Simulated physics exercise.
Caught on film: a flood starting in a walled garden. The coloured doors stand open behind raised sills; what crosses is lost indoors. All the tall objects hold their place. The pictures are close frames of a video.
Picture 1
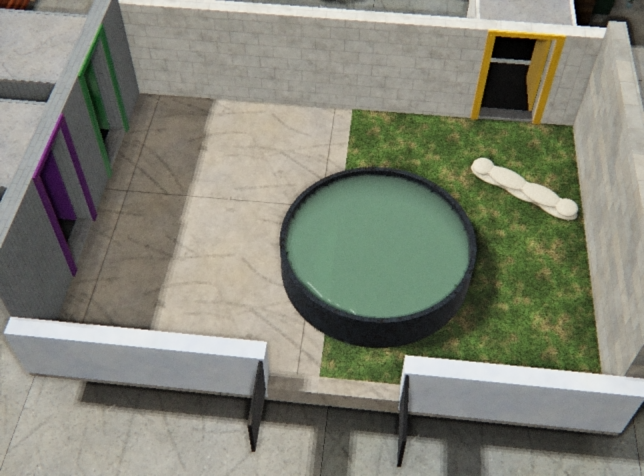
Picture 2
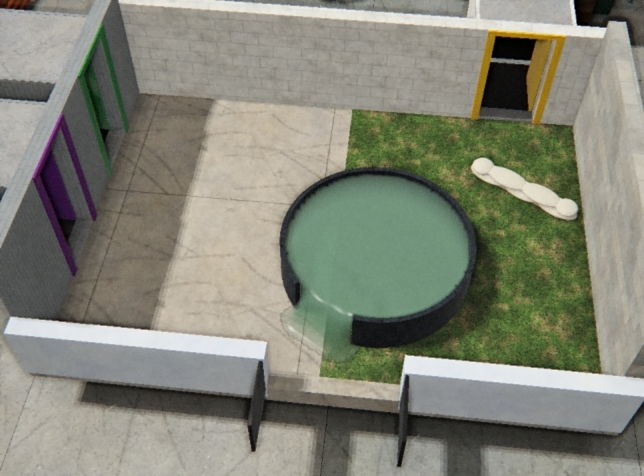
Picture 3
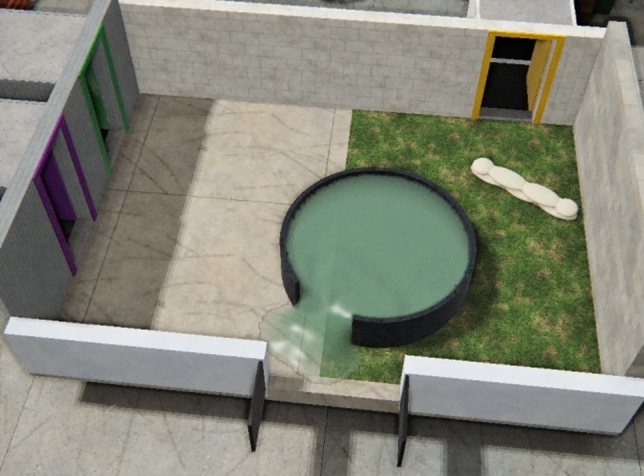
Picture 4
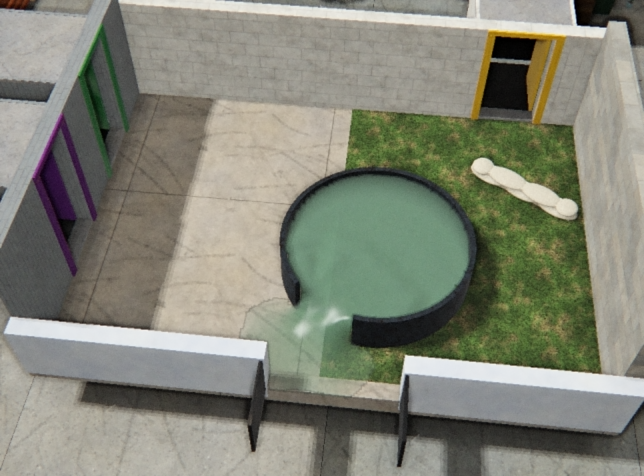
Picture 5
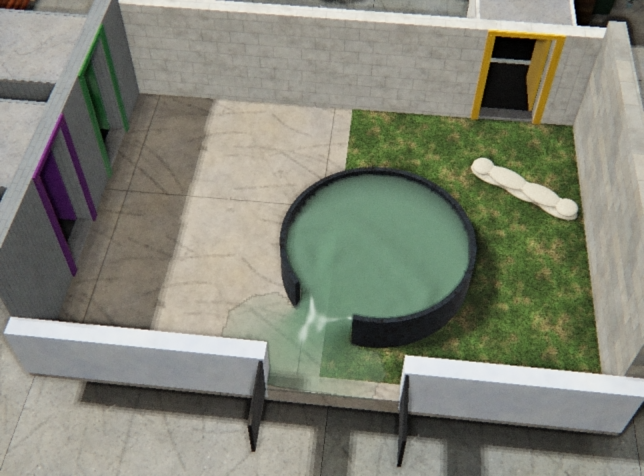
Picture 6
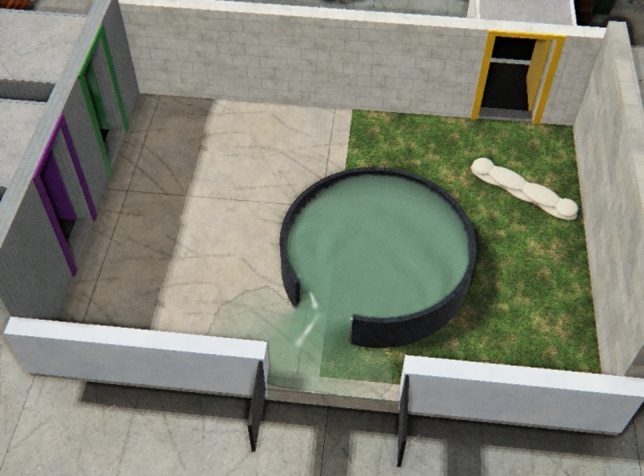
A round, dark-rimmed pool of green water sits in a grey-walled courtyard, seen from high above by a camera that stays still. Purple and green doorways stand at left, a yellow one at the back right, and a twisted cream object lies on grass beside paving. The water is calm, then a gap opens in the rim's near side and water pours out, spreading thinly across the ground toward the front walls.
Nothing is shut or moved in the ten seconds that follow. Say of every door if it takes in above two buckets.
One by one: The purple door takes more than that; the green door stays under that; the yellow door stays under that.
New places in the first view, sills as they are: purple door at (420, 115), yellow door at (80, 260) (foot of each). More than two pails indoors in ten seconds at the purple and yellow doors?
Purple keeps below it, yellow takes more.
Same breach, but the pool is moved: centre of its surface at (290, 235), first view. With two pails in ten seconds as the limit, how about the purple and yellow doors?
My reading: Purple floods, yellow keeps below it.
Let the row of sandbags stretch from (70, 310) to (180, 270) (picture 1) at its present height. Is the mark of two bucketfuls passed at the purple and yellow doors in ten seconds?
My reading: The purple one stays under; the yellow one is under.
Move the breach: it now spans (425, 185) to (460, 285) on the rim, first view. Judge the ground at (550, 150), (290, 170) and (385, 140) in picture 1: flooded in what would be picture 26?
As listed: Flooded, free of water, covered.
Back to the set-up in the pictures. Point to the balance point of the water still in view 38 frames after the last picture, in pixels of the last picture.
I would point to (293, 257).
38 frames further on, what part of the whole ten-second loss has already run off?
About 80 per cent.
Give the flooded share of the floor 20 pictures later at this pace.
Some 25 per cent.
A moment on, water covers 10 % of the floor; the purple door not reached, the green door not reached, the yellow door not reached.
Next, water covers 15 % of the floor; the purple door not reached, the green door not reached, the yellow door not reached.
Then, water covers 25 % of the floor; the purple door under two buckets in, the green door wet at the sill, nothing in, the yellow door not reached.
Later, water covers 40 % of the floor; the purple door over two buckets in, the green door wet at the sill, nothing in, the yellow door not reached.
In the end, water covers 60 % of the floor; the purple door over two buckets in, the green door wet at the sill, nothing in, the yellow door not reached.
